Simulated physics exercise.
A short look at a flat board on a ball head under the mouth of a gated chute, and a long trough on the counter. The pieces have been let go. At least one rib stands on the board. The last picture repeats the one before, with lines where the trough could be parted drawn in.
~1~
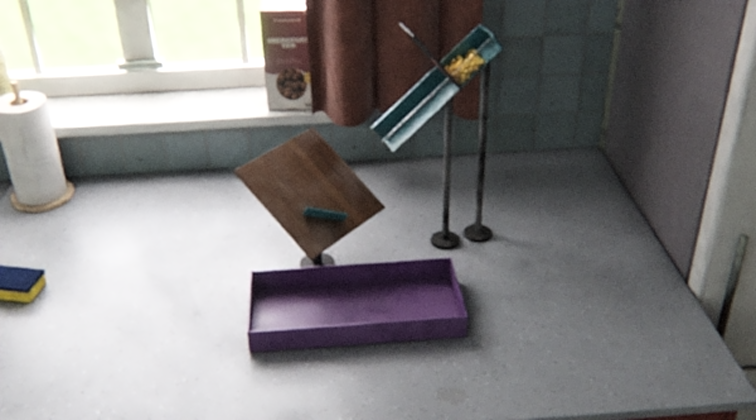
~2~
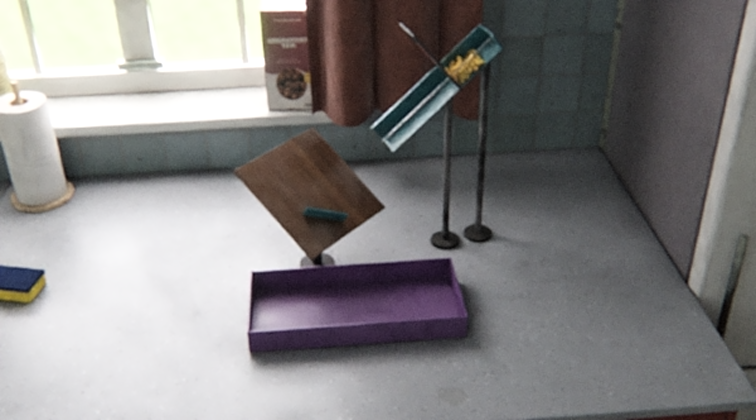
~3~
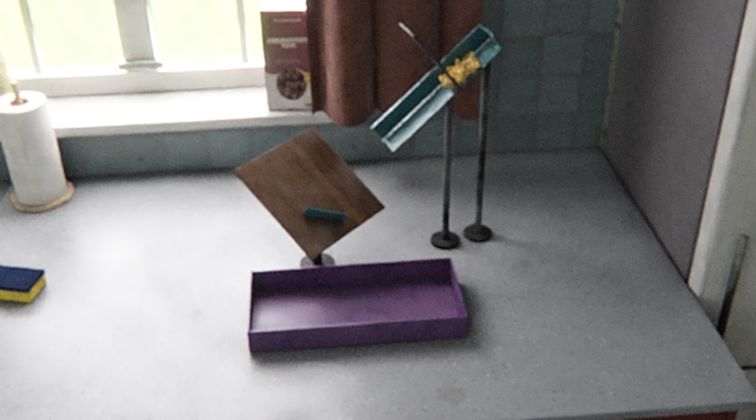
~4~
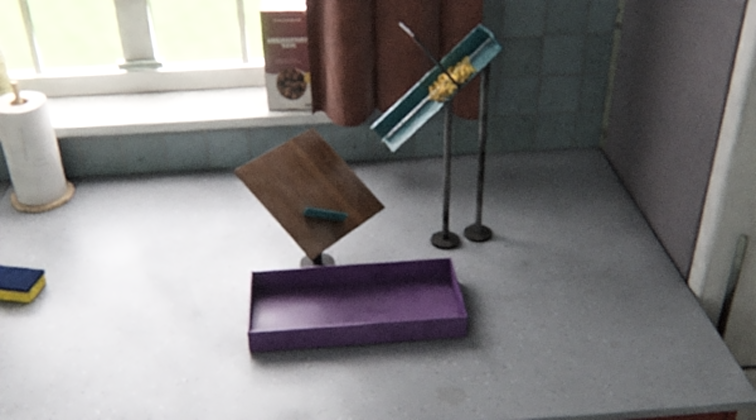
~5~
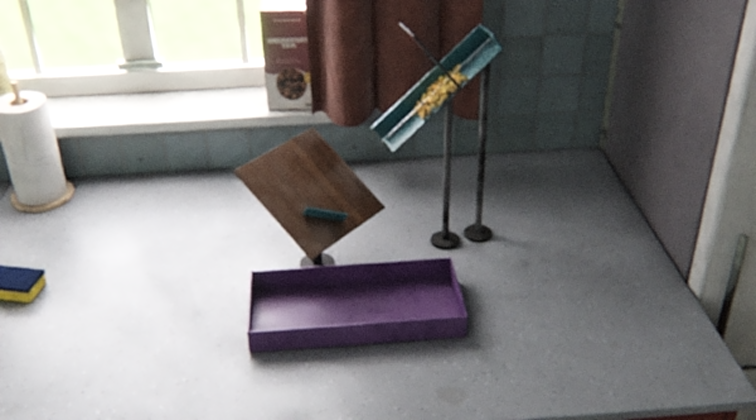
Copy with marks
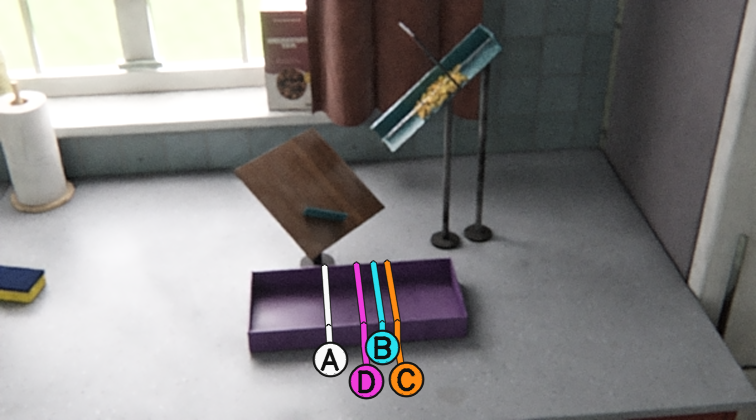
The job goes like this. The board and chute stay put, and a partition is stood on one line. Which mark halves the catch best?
B is best.
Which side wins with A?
More lands on the right.
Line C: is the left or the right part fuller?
More lands on the left.
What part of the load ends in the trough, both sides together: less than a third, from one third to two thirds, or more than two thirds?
From one third to two thirds.
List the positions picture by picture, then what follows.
The first frame shows load behind the gate at (461, 68), puffed corn balls; lip of the chute at (388, 145), sloping fairly steeply.
The second frame shows middle of the board at (313, 190), tilted fairly steeply; middle of its low edge at (351, 232); of its high edge at (275, 148).
The third frame shows front corners of the trough at (247, 332) and (467, 316), empty; front of the load at (444, 85).
The fourth frame shows middle of the load at (449, 80); its front at (431, 98), about a quarter of the way to the lip; rib from (307, 208) to (348, 214).
The fifth frame shows middle of the load at (439, 91); its front at (413, 113), about half of the way to the lip.
On the marked copy, line A crosses the front rim at (328, 326); line B crosses the front rim at (382, 322); line C crosses the front rim at (397, 321); line D crosses the front rim at (363, 323).
For line A, of what is caught, none on the left of the divider, all on the right.
For line B, of what is caught, about a third on the left of the divider, about two thirds on the right.
For line C, of what is caught, most on the left of the divider, a small part on the right.
For line D, of what is caught, a small part on the left of the divider, nearly all on the right.
